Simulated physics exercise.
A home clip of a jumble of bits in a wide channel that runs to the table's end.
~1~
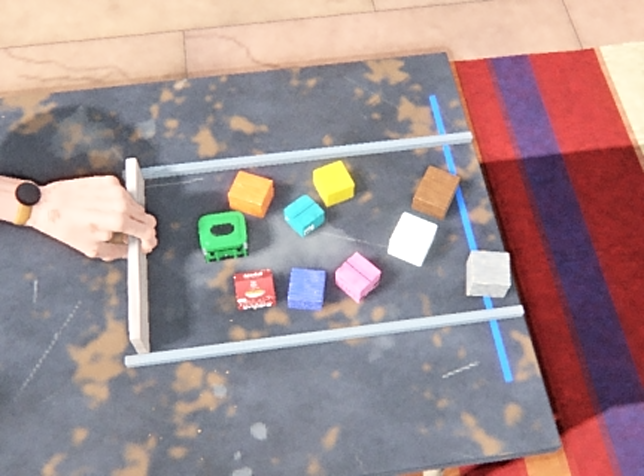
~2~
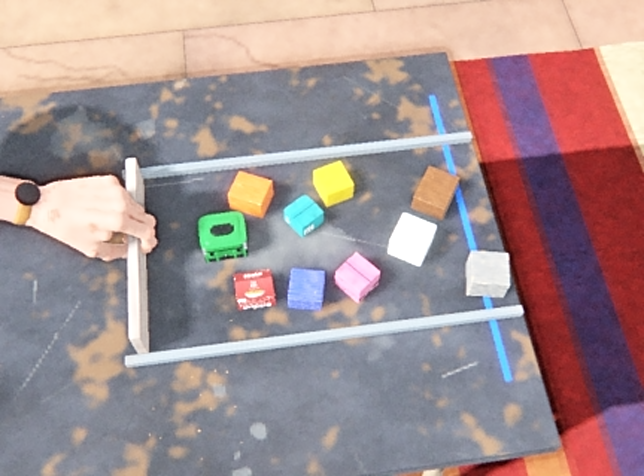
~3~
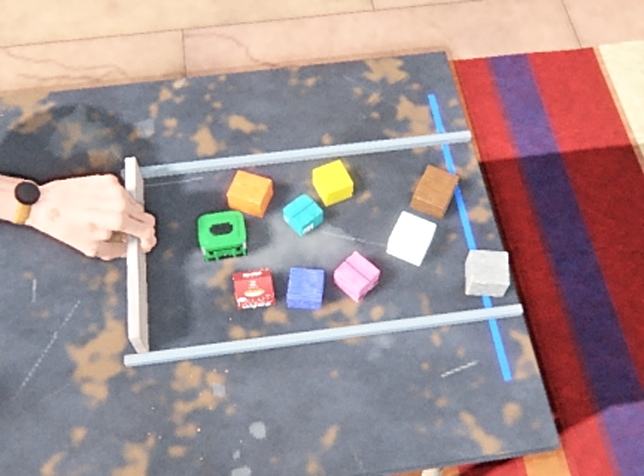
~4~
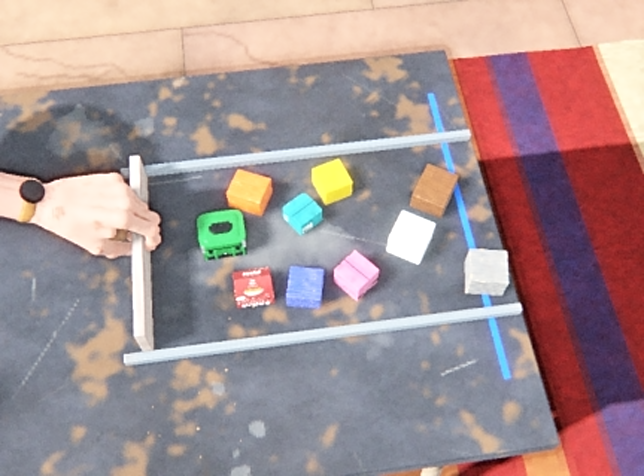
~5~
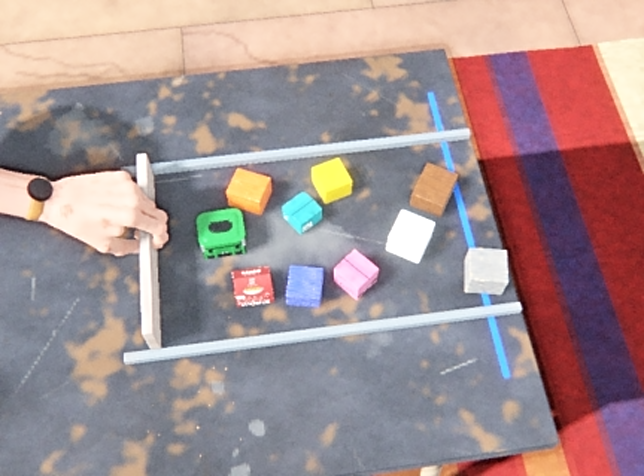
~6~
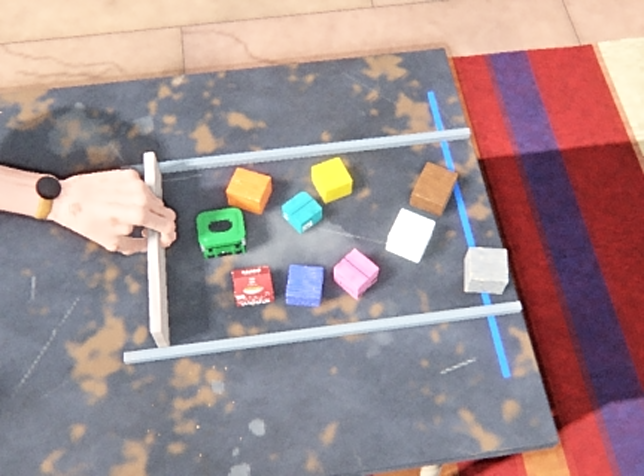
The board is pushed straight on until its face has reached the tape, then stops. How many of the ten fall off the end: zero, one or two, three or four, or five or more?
Here the number that fall off is five or more.
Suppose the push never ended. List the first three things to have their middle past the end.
Earliest first: The grey block, then the pink box, then the brown block.
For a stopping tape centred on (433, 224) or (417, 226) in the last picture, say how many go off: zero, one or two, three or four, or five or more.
The falls would be 3 or 4; 1 or 2.
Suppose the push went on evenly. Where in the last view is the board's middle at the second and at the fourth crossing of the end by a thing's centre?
At (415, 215) for the second, at (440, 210) for the fourth.
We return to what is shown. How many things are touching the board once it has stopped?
It touches 3.
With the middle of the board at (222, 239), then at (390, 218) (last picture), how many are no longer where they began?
By then 1, and 10.
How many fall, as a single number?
It comes to 7.
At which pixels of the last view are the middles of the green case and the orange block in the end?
First (486, 203), then (468, 158).
Soon after, none off yet; grey block at rest near (486, 271); brown block at rest near (434, 189); white block at rest near (410, 236).
After that, one off so far; grey block on its side near (538, 296); brown block displaced about its own width near (477, 196); white block displaced well along near (476, 230).
In the end, the number that fall off is five or more; gone, blue block, turquoise box, yellow block, pink box, white block, brown block and grey block.
